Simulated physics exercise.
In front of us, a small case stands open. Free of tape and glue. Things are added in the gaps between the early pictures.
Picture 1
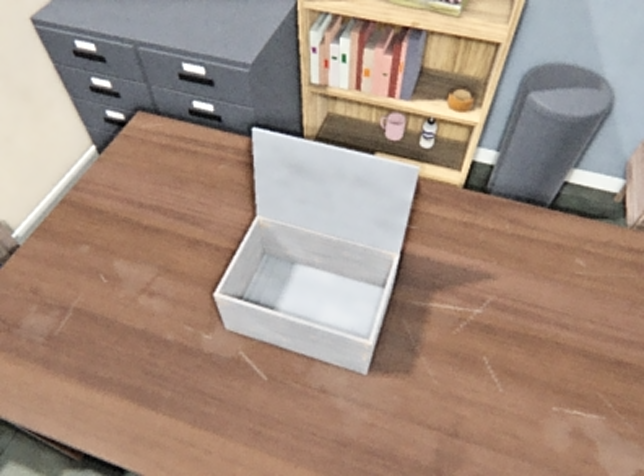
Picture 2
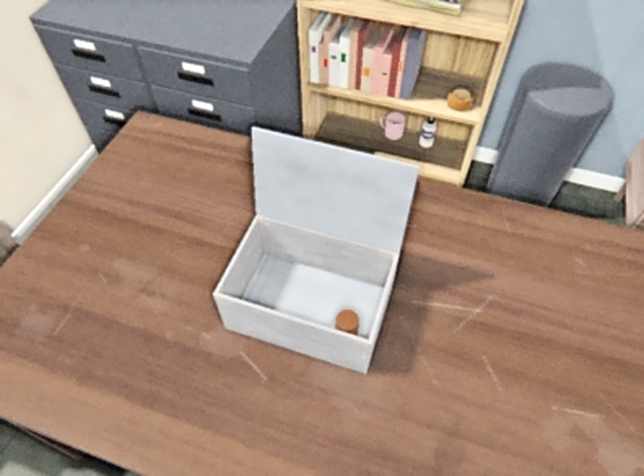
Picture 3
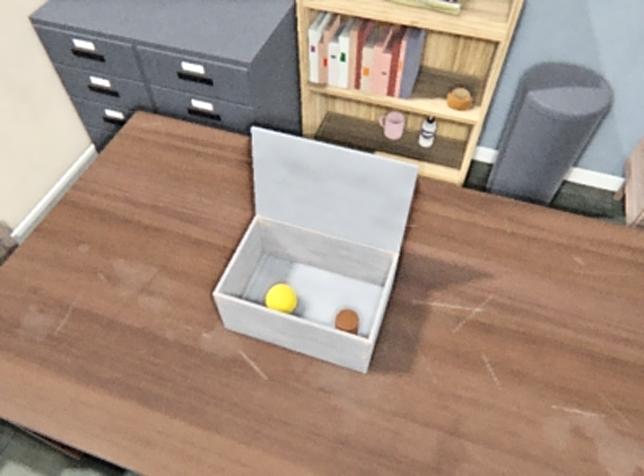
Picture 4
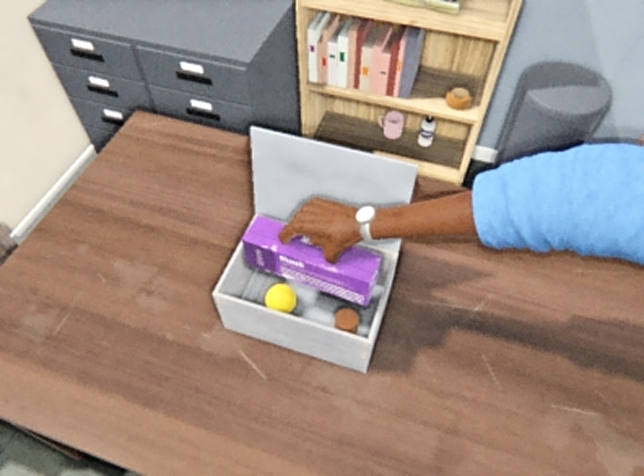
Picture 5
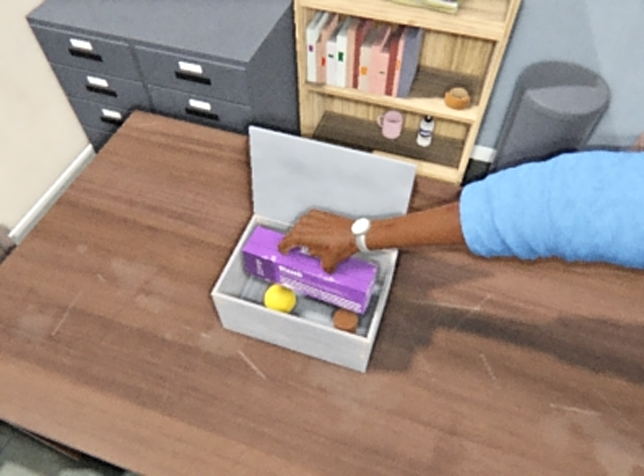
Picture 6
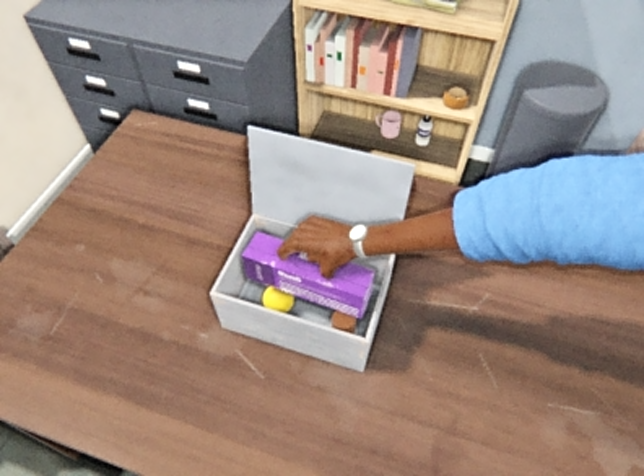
A hand in a blue sleeve lowered a purple carton into an open white case on a wooden table, after a small brown object and then a yellow ball had appeared inside it.
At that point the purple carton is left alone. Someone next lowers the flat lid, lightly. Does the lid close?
Shuts.
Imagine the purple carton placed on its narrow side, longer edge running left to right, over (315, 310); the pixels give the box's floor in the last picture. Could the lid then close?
After that, the lid lies down snugly.
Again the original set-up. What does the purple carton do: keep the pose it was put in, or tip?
Looking at the last picture, the purple carton sits at an angle.
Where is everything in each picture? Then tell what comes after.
The last thing is not in view yet, in the first frame.
The last thing is not in view yet, in the second frame.
The last thing is not in view yet, in the third frame.
On its way; purple carton (311, 260), in the fourth frame.
On its way; purple carton (310, 269), in the fifth frame.
In place under the hand; purple carton (308, 274), in the sixth frame.
Then, 0.40 s past the last view, purple carton on its side near (304, 274); yellow lemon displaced a little.
Then, 1.30 s past the last view, lid 78° above the rim; purple carton on its side near (307, 276); yellow lemon displaced about its own width.
Then, 1.80 s past the last view, lid 40° above the rim; purple carton on its side near (307, 276); yellow lemon displaced about its own width.
Then, 2.20 s past the last view, lid shut; purple carton on its side near (307, 276); yellow lemon displaced about its own width.
Finally, lid shut; down or leaning hard in the box, purple carton; moved from the start, yellow lemon; brown shaker still in place. Final places as the last picture's camera would see them, purple carton near (307, 276).
